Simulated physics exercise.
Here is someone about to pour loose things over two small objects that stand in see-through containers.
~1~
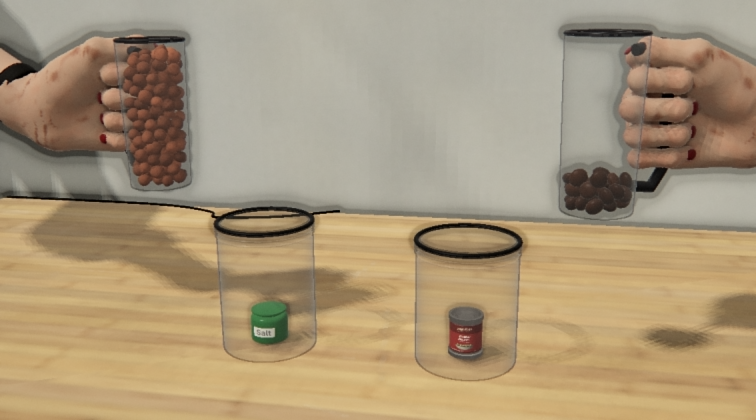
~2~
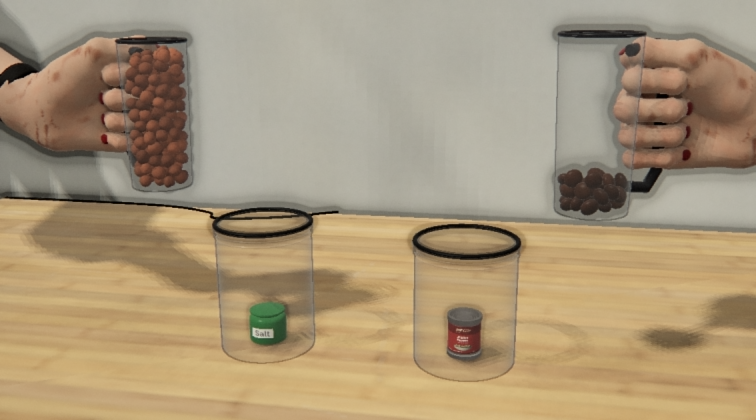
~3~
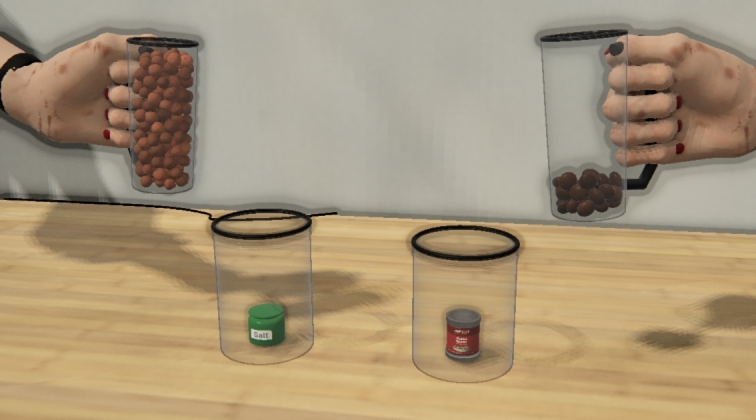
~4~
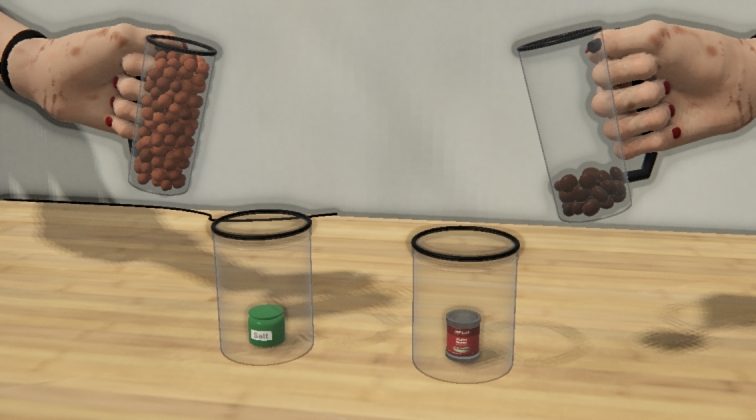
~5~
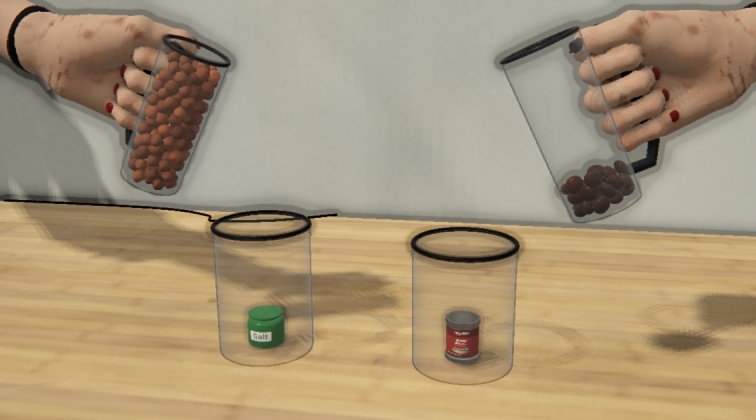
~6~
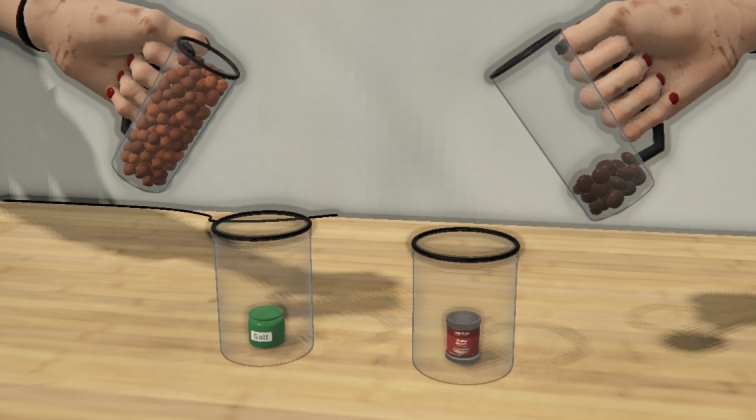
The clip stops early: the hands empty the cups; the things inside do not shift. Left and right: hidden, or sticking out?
In the end the left object ends up hidden, and the right object stands proud of the pile.
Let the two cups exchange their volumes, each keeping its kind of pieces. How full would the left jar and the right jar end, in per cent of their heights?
Near 20 on the left, 50 on the right.
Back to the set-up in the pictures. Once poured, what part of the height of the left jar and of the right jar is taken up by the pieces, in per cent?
Left: 50 %. Right: 20 %.
Then, 0.50 s on from there, left jar empty, all of its cupful still in the cup; right jar empty, all of its cupful still in the cup.
Then, 0.93 s on from there, left jar nearly empty, the bulk of its cupful still in the cup; right jar empty, all of its cupful still in the cup.
Then, 1.30 s on from there, left jar a third full, none of its cupful still in the cup; right jar nearly empty, none of its cupful still in the cup.
In the end, left jar half full (surface near (265, 284)), nothing beside it; right jar a quarter full (surface near (463, 333)), nothing beside it; the left thing is covered; the right thing is still showing.
